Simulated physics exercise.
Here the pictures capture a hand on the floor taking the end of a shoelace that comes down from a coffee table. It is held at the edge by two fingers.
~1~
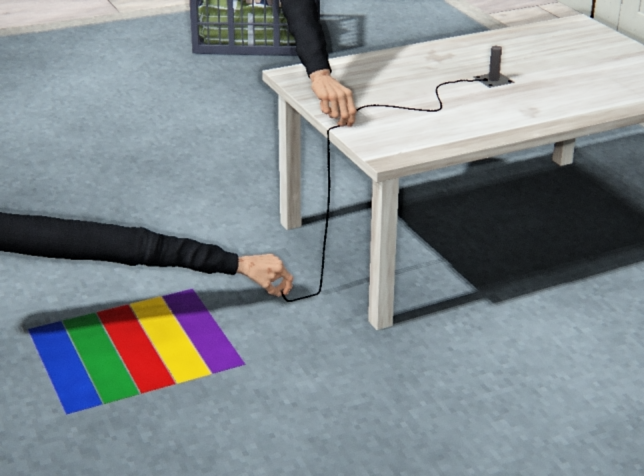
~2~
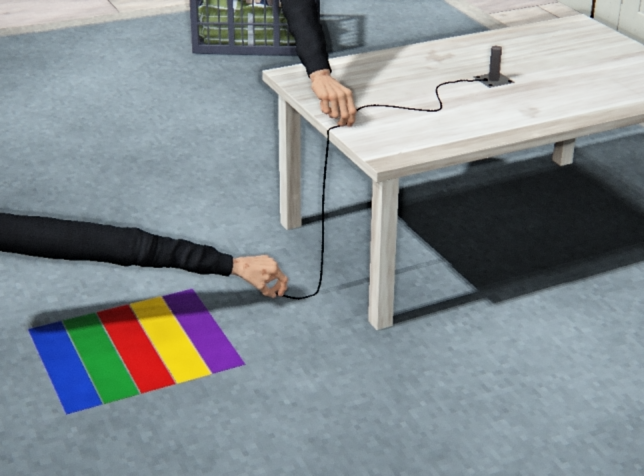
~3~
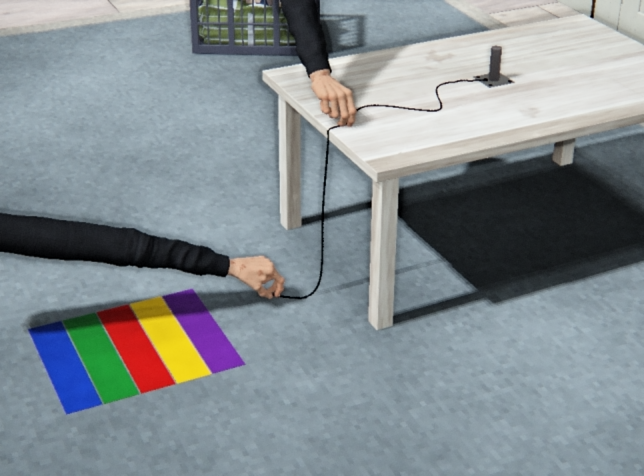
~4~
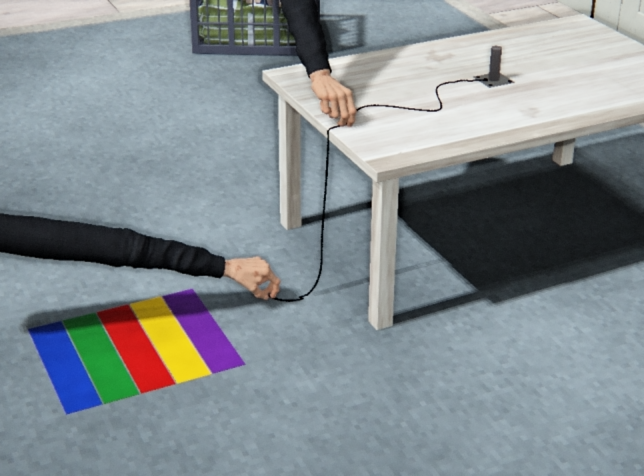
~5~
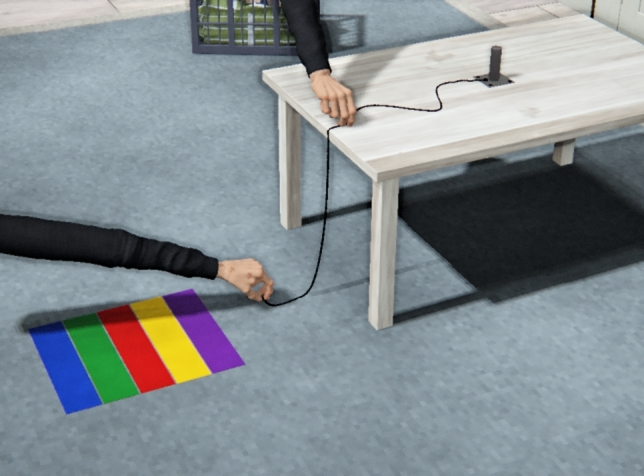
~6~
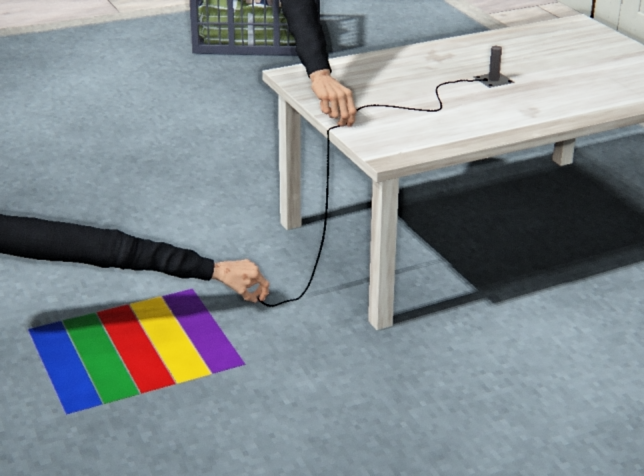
To begin with, a hand near the floor grips the end of a dark shoelace hanging from a pale coffee table, while another hand pins it at the edge. The lower hand then draws the end slightly leftward, toward the purple stripe of a multicoloured mat, while the upper hand stays still.
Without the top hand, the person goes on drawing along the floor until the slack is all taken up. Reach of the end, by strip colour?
Green.
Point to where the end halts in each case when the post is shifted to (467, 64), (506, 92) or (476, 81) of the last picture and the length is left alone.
Pixels, try by try: About (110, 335), (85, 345), (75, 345).
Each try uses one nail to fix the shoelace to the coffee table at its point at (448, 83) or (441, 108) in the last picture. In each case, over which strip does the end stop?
One after the other: Green, then red.
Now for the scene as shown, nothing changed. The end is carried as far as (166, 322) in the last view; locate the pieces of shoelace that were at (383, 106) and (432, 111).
About (351, 120), and the other about (391, 108).
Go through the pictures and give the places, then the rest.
End (282, 292); purple (220, 354); yellow (185, 364); red (150, 373); green (114, 383); blue (77, 393), in the first frame.
End (277, 294); shoelace through (455, 82) (440, 110) (365, 107) (328, 141) (323, 211) (320, 281), in the second frame.
End (273, 295), in the third frame.
End (269, 296); shoelace through (455, 82) (440, 110) (365, 107) (329, 141) (324, 211) (317, 281), in the fourth frame.
End (263, 297), in the fifth frame.
End (258, 298); shoelace through (455, 82) (440, 110) (365, 107) (329, 141) (326, 211) (310, 281), in the sixth frame.
Soon after, end near (166, 322); over yellow.
After that, end near (123, 333); over red.
At the stop, end near (97, 340); over green. It gets as far as the green strip.
